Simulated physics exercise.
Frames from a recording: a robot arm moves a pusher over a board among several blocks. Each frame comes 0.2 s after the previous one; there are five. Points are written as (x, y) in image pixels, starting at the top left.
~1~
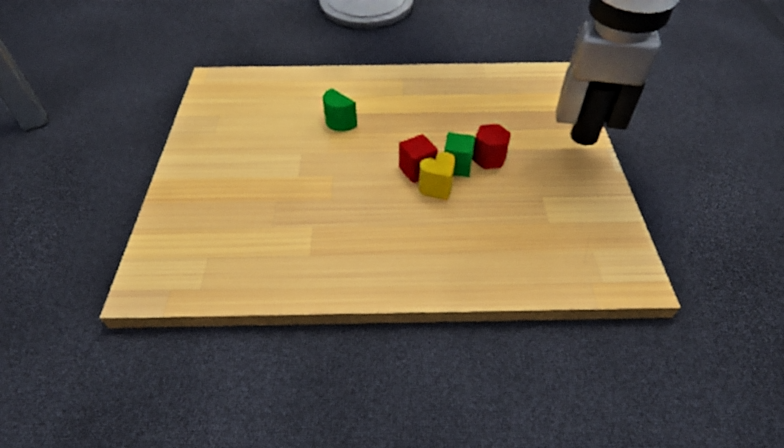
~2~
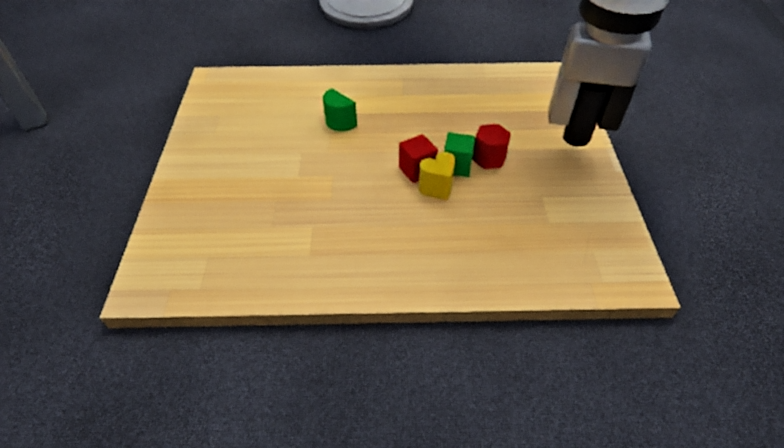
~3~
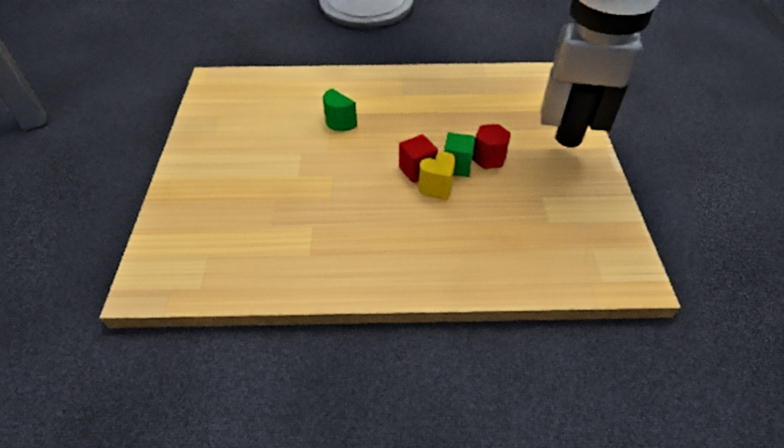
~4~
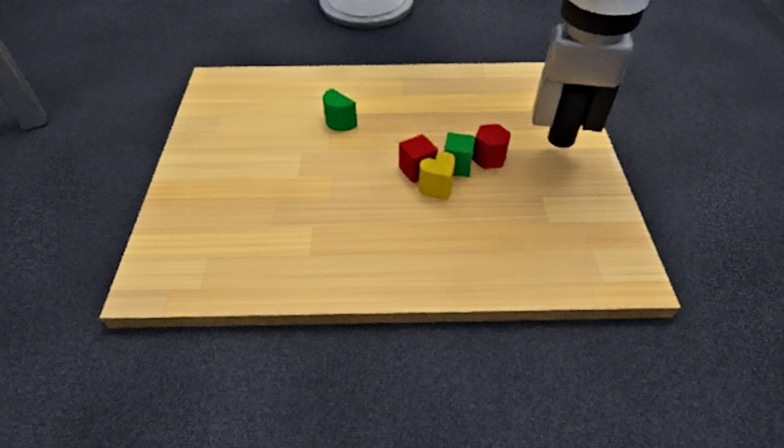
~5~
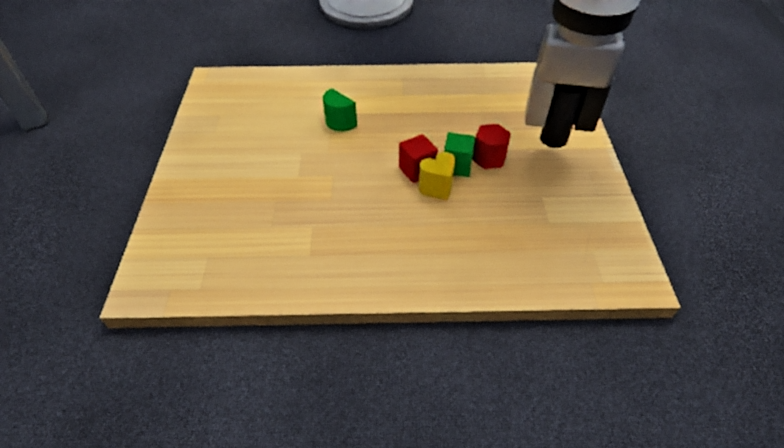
In the video, a robot arm with a dark-tipped pusher moves slightly to the left over the right side of a wooden board, while the red, green and yellow blocks on the board stay still.
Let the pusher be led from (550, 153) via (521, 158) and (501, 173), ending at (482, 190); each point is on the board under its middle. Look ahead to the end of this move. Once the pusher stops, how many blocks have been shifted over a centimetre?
I predict two.
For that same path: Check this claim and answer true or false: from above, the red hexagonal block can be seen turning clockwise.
This is true.
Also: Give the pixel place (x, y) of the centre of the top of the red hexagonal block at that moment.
In the picture, that point is around (476, 138).
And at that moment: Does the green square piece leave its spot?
Yes
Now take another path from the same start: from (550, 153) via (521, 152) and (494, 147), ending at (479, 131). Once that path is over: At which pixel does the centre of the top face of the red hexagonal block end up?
About (467, 127).
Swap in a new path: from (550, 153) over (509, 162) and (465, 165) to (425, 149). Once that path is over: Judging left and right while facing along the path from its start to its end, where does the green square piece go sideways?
Picture yourself facing from the start of the path to its end: The green square piece moves off to your right.
On the path given first. One third of the way, pusher (524, 145); nothing pushed yet.
Two thirds of the way, pusher (504, 160); green square piece (445, 141), turned 35° anticlockwise; red hexagonal block (477, 137), turned 55° clockwise.
At the end, pusher (484, 177); yellow heart block not moved; green square piece (444, 140), turned 35° anticlockwise; red hexagonal block (476, 138), turned 70° clockwise.
